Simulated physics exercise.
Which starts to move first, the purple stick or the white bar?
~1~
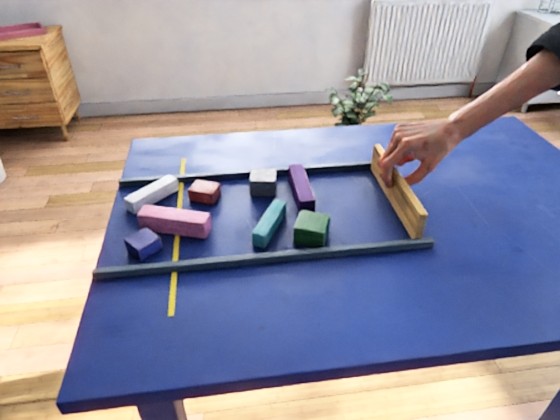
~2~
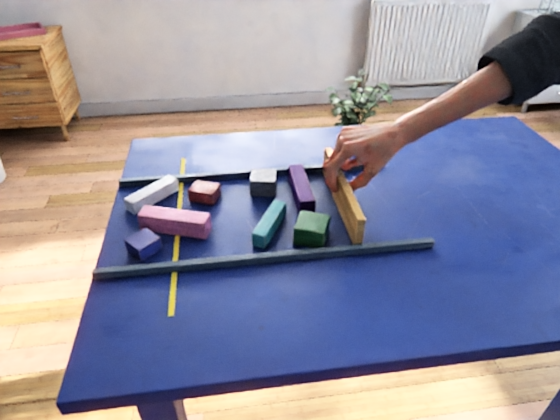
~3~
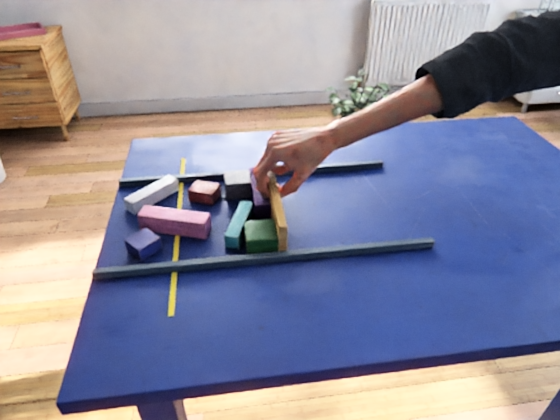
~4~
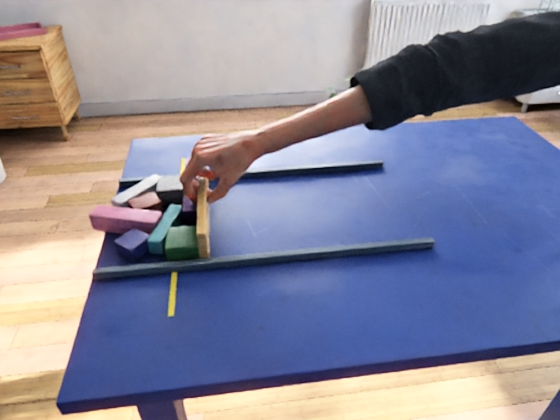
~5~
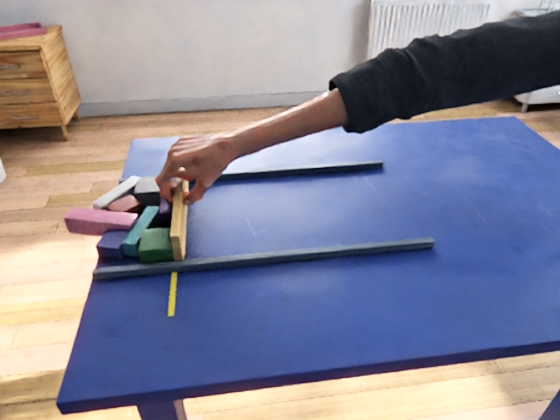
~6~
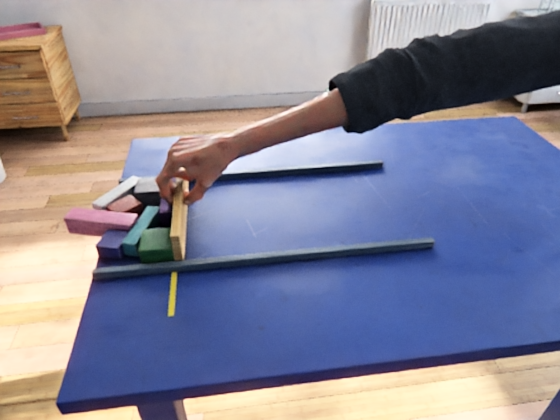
The purple stick starts to move first. The white bar is still in its place then and only shifts later, as the board pushes farther left.
At first, a hand holds an upright wooden board at the right of a group of colourful blocks, which lie between two dark rails on a blue table. The hand slides the board left, and the blocks stay still until it reaches them. It then pushes the green block, purple stick, turquoise bar and grey block along. Farther left, the white bar, pink bar and blue block are shoved too, and the pieces bunch together near the table's left edge. The board stops at the yellow tape, with the crowded blocks at rest and none fallen off.
